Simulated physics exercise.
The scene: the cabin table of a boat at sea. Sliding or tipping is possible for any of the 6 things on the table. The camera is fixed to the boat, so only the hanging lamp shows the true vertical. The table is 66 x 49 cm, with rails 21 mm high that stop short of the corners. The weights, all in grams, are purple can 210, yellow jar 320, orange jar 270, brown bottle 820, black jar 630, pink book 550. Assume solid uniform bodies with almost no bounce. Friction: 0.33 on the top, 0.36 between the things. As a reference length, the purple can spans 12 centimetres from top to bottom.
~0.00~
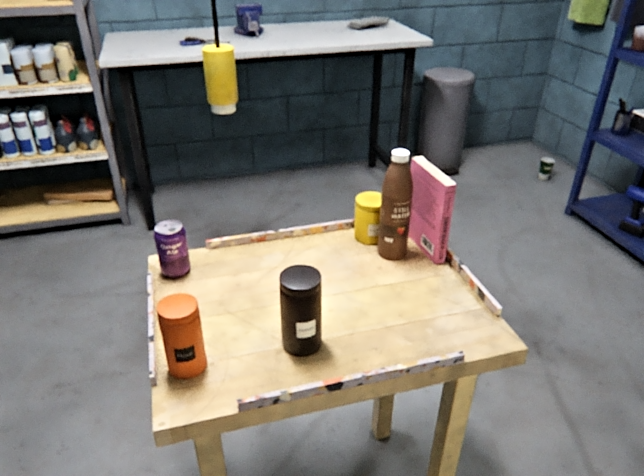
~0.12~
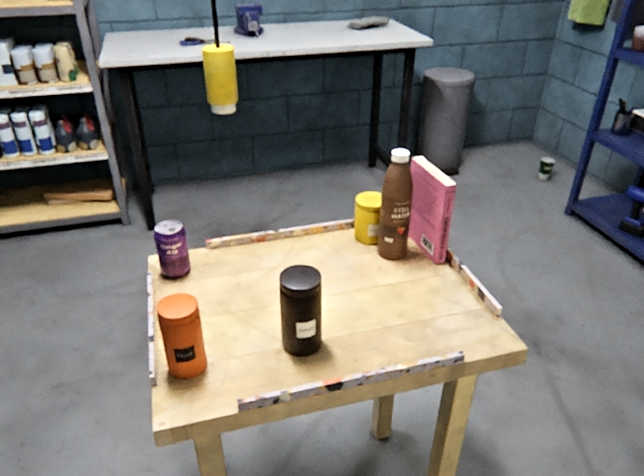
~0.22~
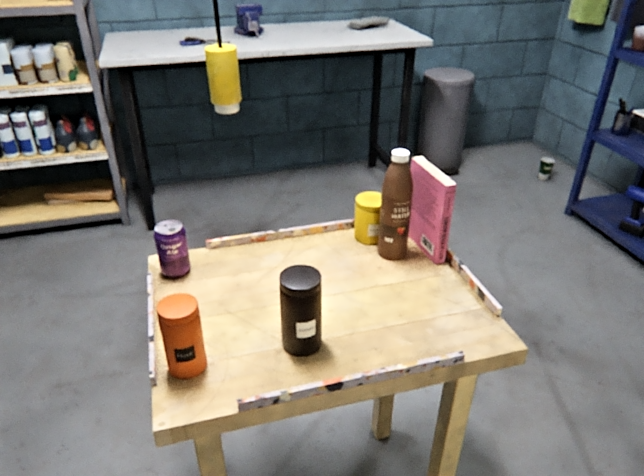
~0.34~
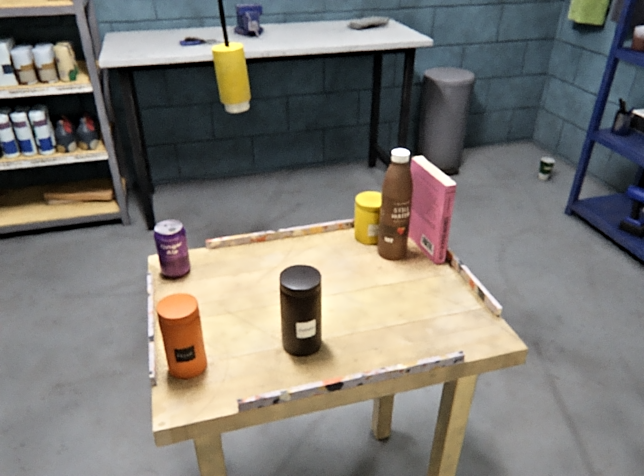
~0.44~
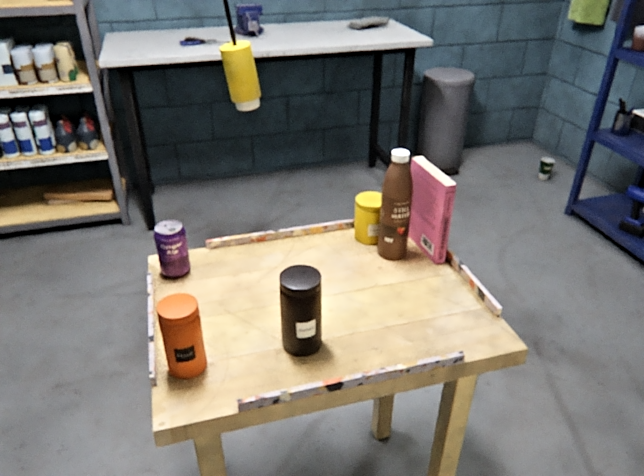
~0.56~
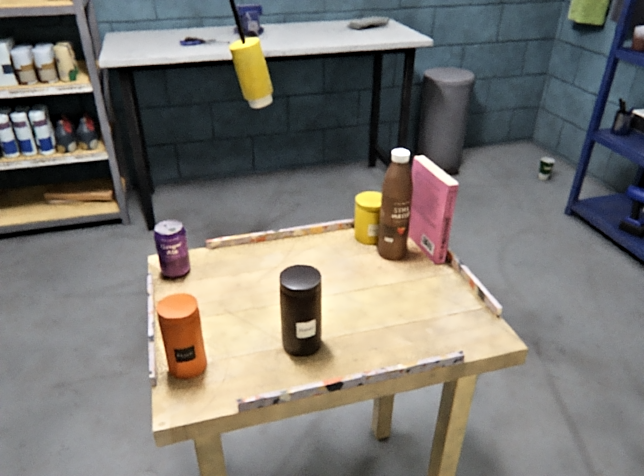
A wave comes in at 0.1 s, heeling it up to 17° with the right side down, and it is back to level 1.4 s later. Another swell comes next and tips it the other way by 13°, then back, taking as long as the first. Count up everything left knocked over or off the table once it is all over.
Things lost: A lone item.
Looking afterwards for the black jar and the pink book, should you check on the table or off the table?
Well, the black jar is still in bounds, and the pink book is out of bounds.
After 0.86 s, boat heeled 17°, right side down; pink book now off the table.
After 0.96 s, boat heeled 15°, right side down.
After 1.16 s, boat heeled 8°, right side down.
After 1.26 s, boat heeled 4°, right side down.
At rest (3.4 s), off the table, pink book; the other 5 in place, give or take 5 cm. In the last view, purple can near (173, 249), yellow jar near (371, 218).
